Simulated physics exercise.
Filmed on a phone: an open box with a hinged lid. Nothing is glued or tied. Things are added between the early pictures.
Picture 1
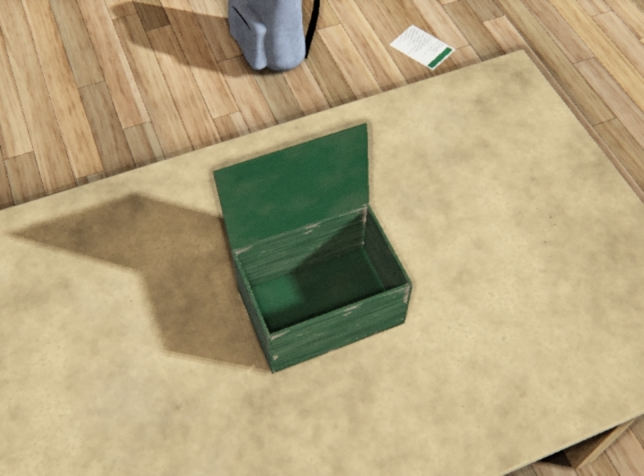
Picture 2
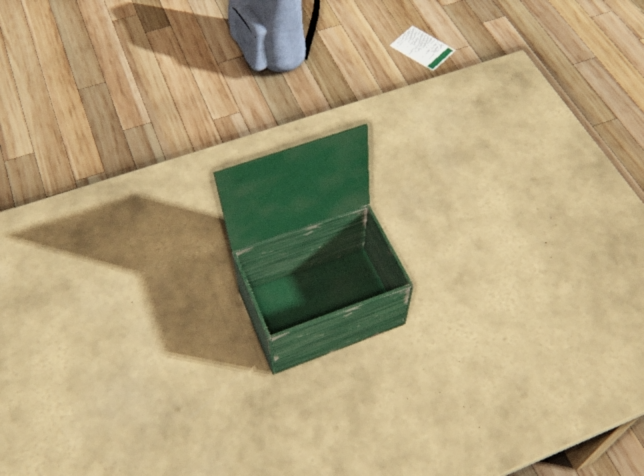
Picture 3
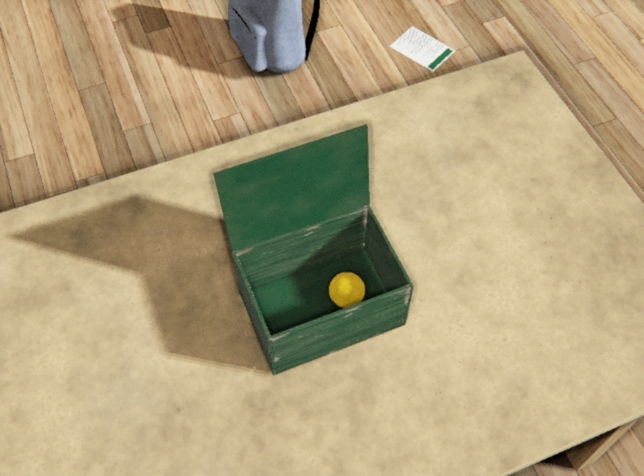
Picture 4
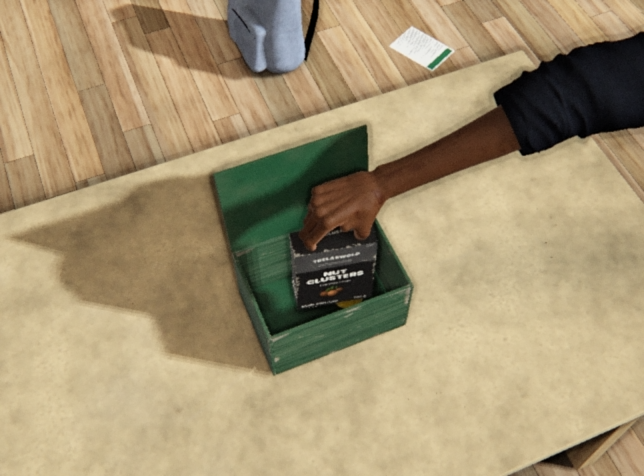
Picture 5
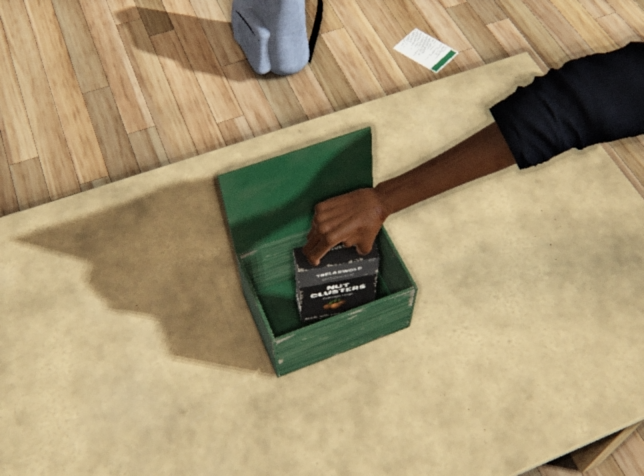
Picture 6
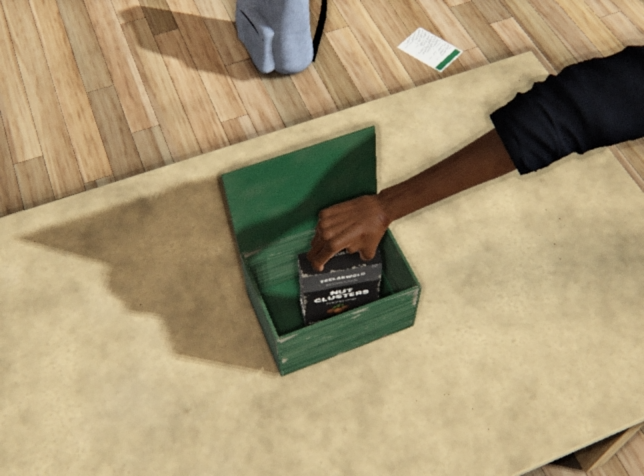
A dark-skinned hand in a dark sleeve reaches from the right over an open green box with a raised lid, seen from above on a tan surface, with a blue-grey object and a white-and-green card on the wooden floor behind. Before this, a yellow lemon appears inside the empty box. The hand then lowers a black packet slightly into it, still gripping the top, as the view shifts very slightly.
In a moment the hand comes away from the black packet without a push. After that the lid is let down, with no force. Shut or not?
The lid stays ajar.
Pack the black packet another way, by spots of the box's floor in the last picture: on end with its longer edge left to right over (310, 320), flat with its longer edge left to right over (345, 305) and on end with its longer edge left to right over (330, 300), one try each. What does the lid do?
First, it is held up; second, it shuts flat; third, it sits on the rim.
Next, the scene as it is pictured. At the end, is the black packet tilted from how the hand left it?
It keeps its pose.
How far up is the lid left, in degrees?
Some 18° above the rim.
Then, 0.40 s past the last view, black packet displaced a little near (351, 301); yellow lemon displaced a little.
Then, 1.20 s past the last view, lid starting down; black packet displaced a little near (351, 302); yellow lemon displaced about its own width.
Then, 1.60 s past the last view, lid 60° above the rim; black packet displaced a little near (351, 302); yellow lemon displaced about its own width.
Then, 2.00 s past the last view, lid 31° above the rim; black packet displaced a little near (351, 302); yellow lemon displaced about its own width.
Finally, lid 19° above the rim; moved from the start, black packet and yellow lemon. Final places as the last picture's camera would see them, black packet near (351, 302).
